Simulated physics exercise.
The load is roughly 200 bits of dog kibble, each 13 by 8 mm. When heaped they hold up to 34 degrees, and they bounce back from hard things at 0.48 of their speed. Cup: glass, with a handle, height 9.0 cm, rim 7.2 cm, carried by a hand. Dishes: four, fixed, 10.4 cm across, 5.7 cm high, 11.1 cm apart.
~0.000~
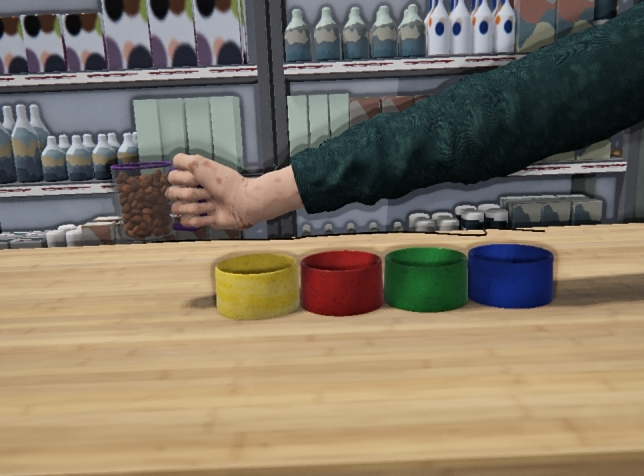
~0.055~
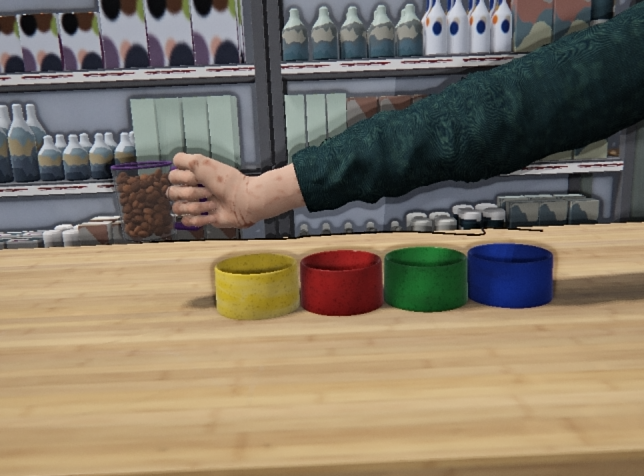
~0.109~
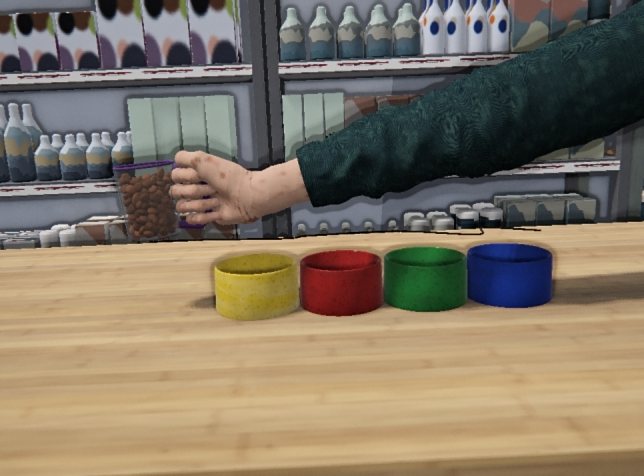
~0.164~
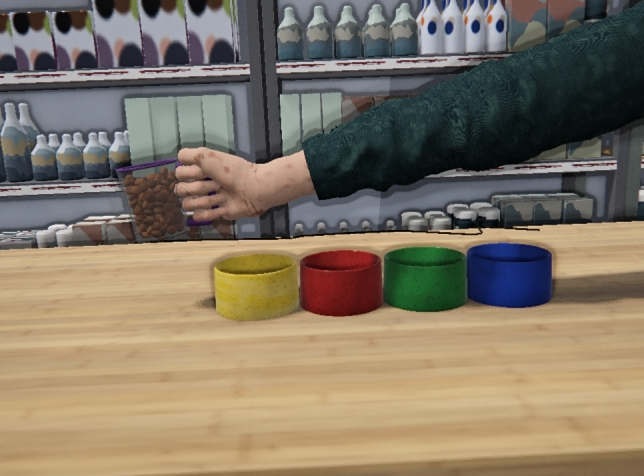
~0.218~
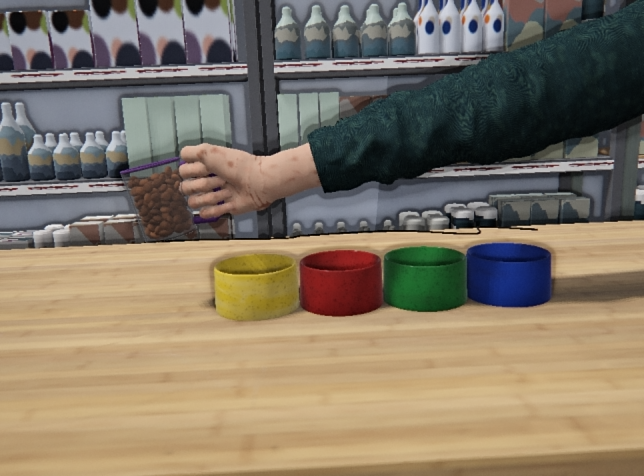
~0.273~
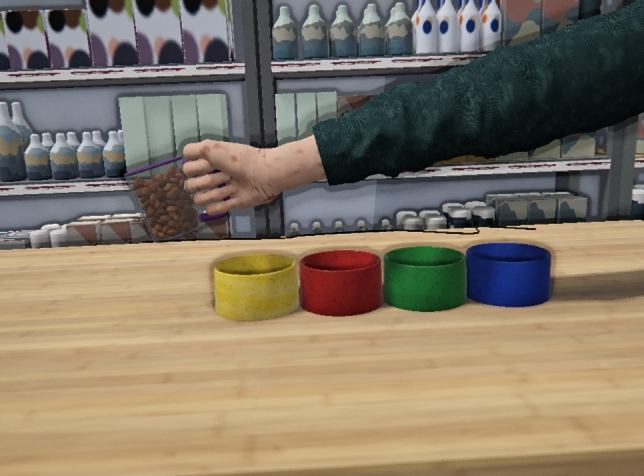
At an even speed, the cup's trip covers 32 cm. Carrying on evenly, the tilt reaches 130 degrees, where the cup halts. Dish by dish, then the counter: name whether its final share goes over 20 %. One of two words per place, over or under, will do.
Red - over, blue - under, green - under, yellow - over, counter - under.
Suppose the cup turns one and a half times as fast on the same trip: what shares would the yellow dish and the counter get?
Yellow 90; counter 10.
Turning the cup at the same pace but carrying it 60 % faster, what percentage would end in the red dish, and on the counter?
Shares: Red 100, counter 0.
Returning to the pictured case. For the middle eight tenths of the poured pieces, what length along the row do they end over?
I'd put it near 13 cm.
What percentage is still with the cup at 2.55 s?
0 %.
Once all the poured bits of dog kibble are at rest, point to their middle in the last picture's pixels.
About (323, 294).
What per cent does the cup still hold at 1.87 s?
About 40 %.
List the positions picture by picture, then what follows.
In the first picture, cup at (146, 201), tilt 0 degrees, lip at (113, 167), moved 0.0 cm; middle of the pieces at (144, 204); yellow dish at (256, 264); red dish at (341, 261); green dish at (425, 257); blue dish at (510, 254).
In the second picture, cup at (146, 201), tilt 1 degrees, lip at (113, 167), moved 0.2 cm; middle of the pieces at (145, 204).
In the third picture, cup at (150, 201), tilt 3 degrees, lip at (115, 168), moved 0.7 cm; middle of the pieces at (148, 204).
In the fourth picture, cup at (156, 201), tilt 7 degrees, lip at (119, 170), moved 1.5 cm; middle of the pieces at (154, 204).
In the fifth picture, cup at (161, 200), tilt 11 degrees, lip at (123, 172), moved 2.3 cm; middle of the pieces at (160, 204).
In the sixth picture, cup at (167, 200), tilt 15 degrees, lip at (127, 175), moved 3.0 cm; middle of the pieces at (166, 203); yellow dish at (255, 265); red dish at (340, 260); green dish at (424, 256); blue dish at (508, 252). Its pace works out near 70 degrees a second; the hand travels 14 cm a second.
After 1.23 s, tilt 81 degrees; cup holds 100 %.
After 1.87 s, tilt 125 degrees; cup holds 40 %, red 25 %, yellow 30 %.
After 2.55 s, tilt 130 degrees; cup holds 0 %, red 65 %, yellow 30 %.
In the end, at 2.8 s, red 65 %, blue 0 %, green 0 %, yellow 30 %, counter 5 %.
